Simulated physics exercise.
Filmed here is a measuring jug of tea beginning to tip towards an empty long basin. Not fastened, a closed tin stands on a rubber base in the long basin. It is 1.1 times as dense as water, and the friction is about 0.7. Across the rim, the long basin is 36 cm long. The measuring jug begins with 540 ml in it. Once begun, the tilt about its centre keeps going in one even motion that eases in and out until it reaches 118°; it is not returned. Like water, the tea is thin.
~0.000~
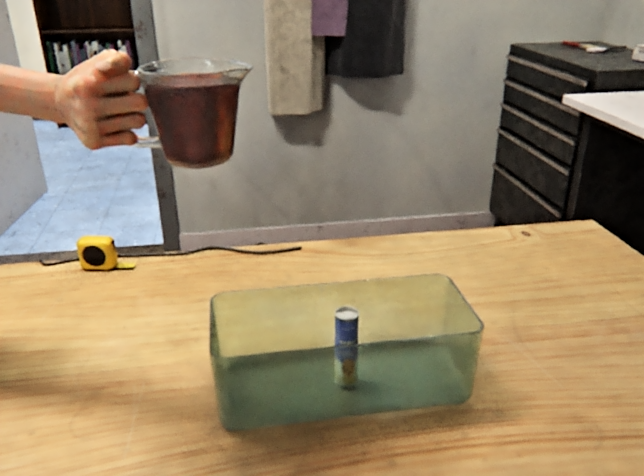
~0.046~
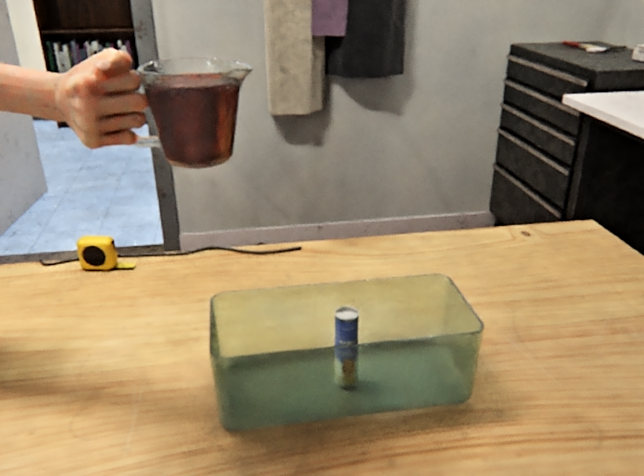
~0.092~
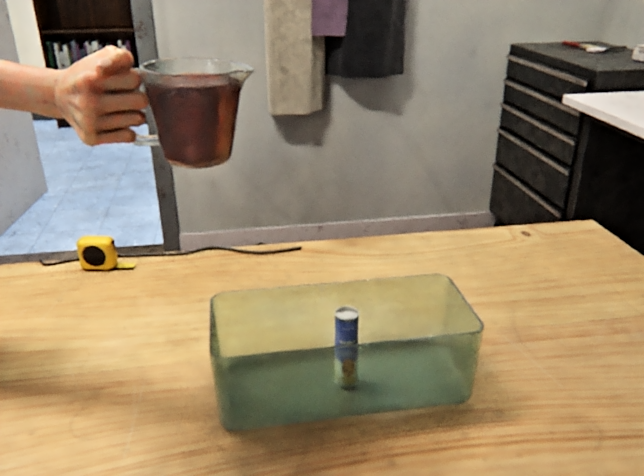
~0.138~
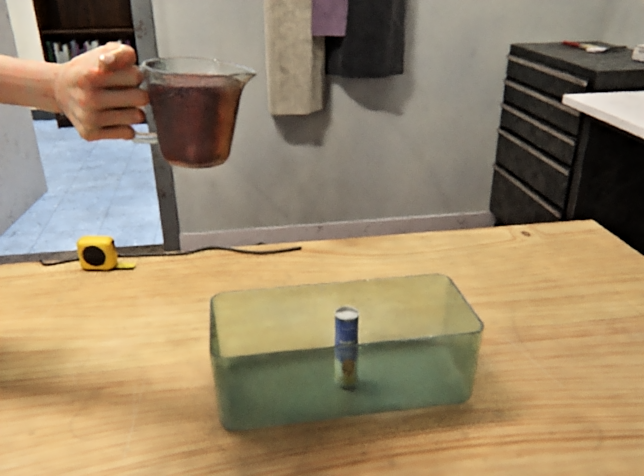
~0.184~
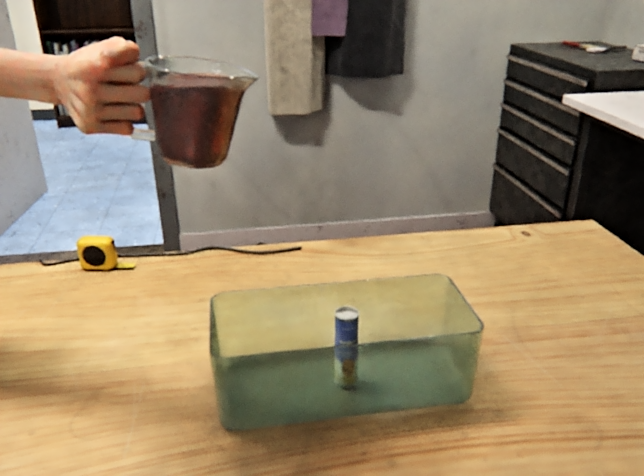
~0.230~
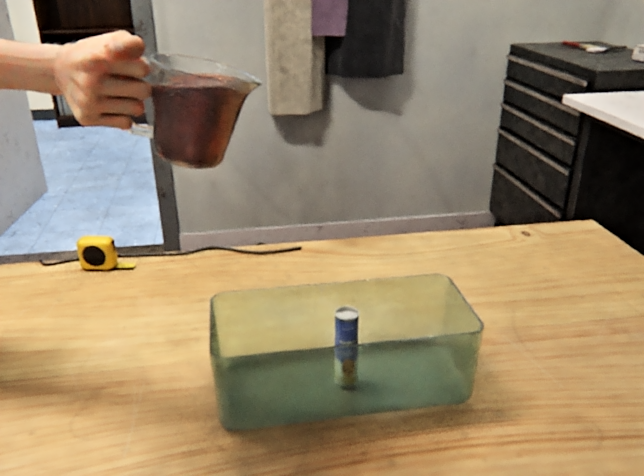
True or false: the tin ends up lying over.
True.
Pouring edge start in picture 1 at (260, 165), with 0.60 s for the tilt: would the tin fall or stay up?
Then it keeps standing.
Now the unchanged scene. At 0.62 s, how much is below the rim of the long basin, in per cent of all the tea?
Roughly 3 per cent.
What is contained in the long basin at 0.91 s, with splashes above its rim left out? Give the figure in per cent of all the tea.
Around 64 parts in a hundred.
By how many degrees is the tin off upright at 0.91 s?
The tilt is near 0°.
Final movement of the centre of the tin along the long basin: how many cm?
It finishes around 10.0 cm from where it began.
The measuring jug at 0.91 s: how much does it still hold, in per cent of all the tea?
5 in a hundred, give or take.
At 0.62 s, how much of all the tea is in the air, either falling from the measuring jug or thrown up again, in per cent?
36 per cent.
By 0.62 s the tilt is 77° and 62 per cent is still to pour; the tin stands where it began.
By 0.91 s the tilt is 114° and 5 per cent is still to pour; the tin stands 1 cm from where it began.
By 1.21 s the tilt is 118° and 0 per cent is still to pour; the tin lies on its side.
By 1.54 s the tilt is 118° and 0 per cent is still to pour; the tin lies on its side.
At rest the tin lies on its side.
